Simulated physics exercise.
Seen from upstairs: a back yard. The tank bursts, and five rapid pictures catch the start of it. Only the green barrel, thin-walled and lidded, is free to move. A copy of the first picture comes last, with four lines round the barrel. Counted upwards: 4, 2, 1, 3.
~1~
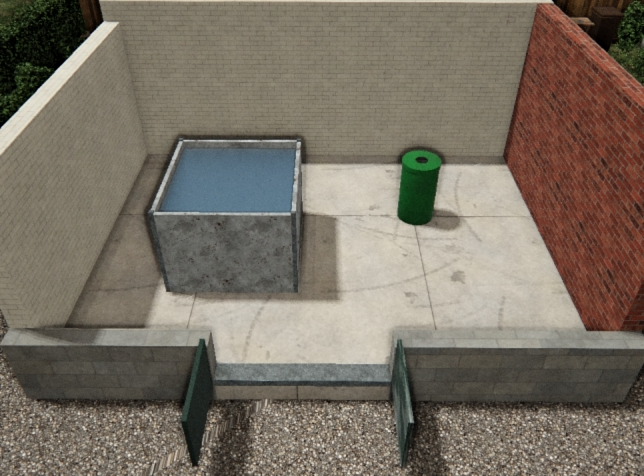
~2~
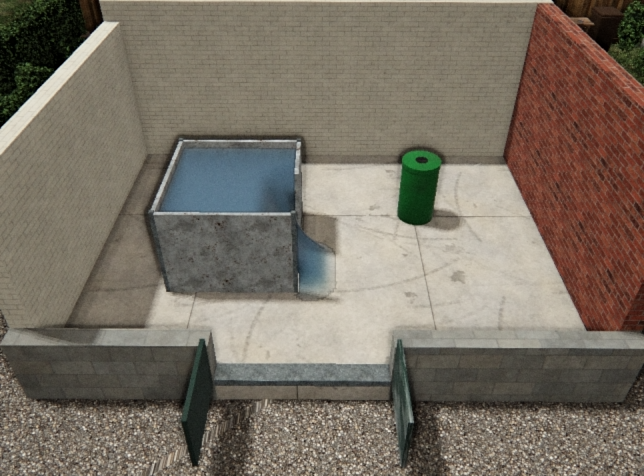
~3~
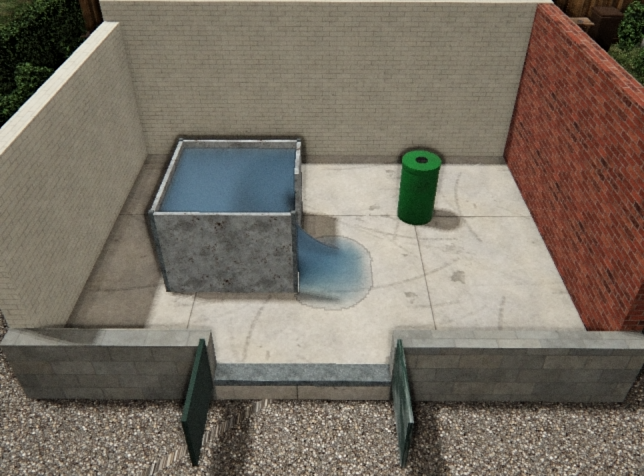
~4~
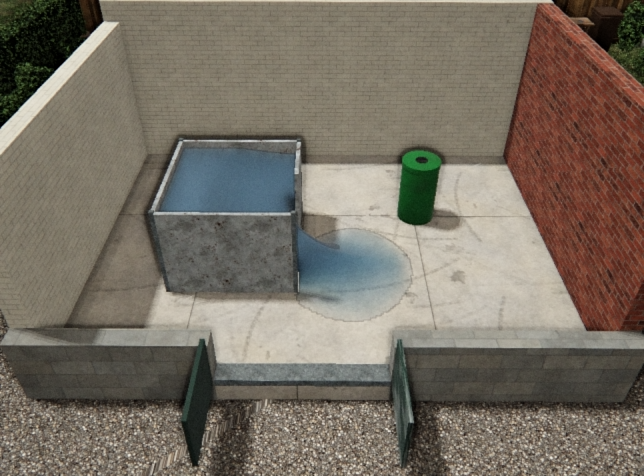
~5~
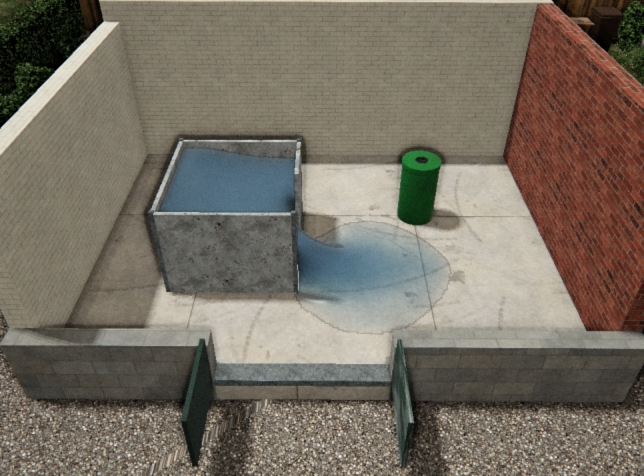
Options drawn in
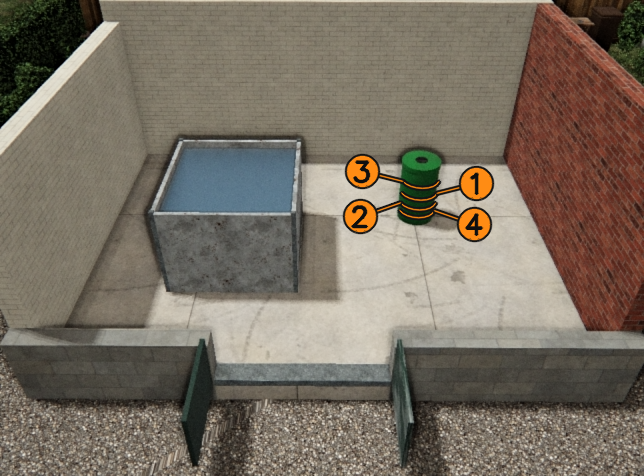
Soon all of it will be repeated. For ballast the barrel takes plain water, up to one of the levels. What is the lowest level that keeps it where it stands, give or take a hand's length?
Go for 2.
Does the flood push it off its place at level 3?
No, not at all.
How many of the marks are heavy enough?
Three of them.
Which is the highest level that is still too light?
That would be 4.
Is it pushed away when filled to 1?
No, not at all.
On the marked copy, 1 at (420, 200); 2 at (419, 210); 3 at (422, 188); 4 at (418, 217); from the bottom up 4, 2, 1, 3.
For level 1, it does not move.
For level 2, it does not move.
For level 3, it does not move.
For level 4, it is pushed about twice its own width away.
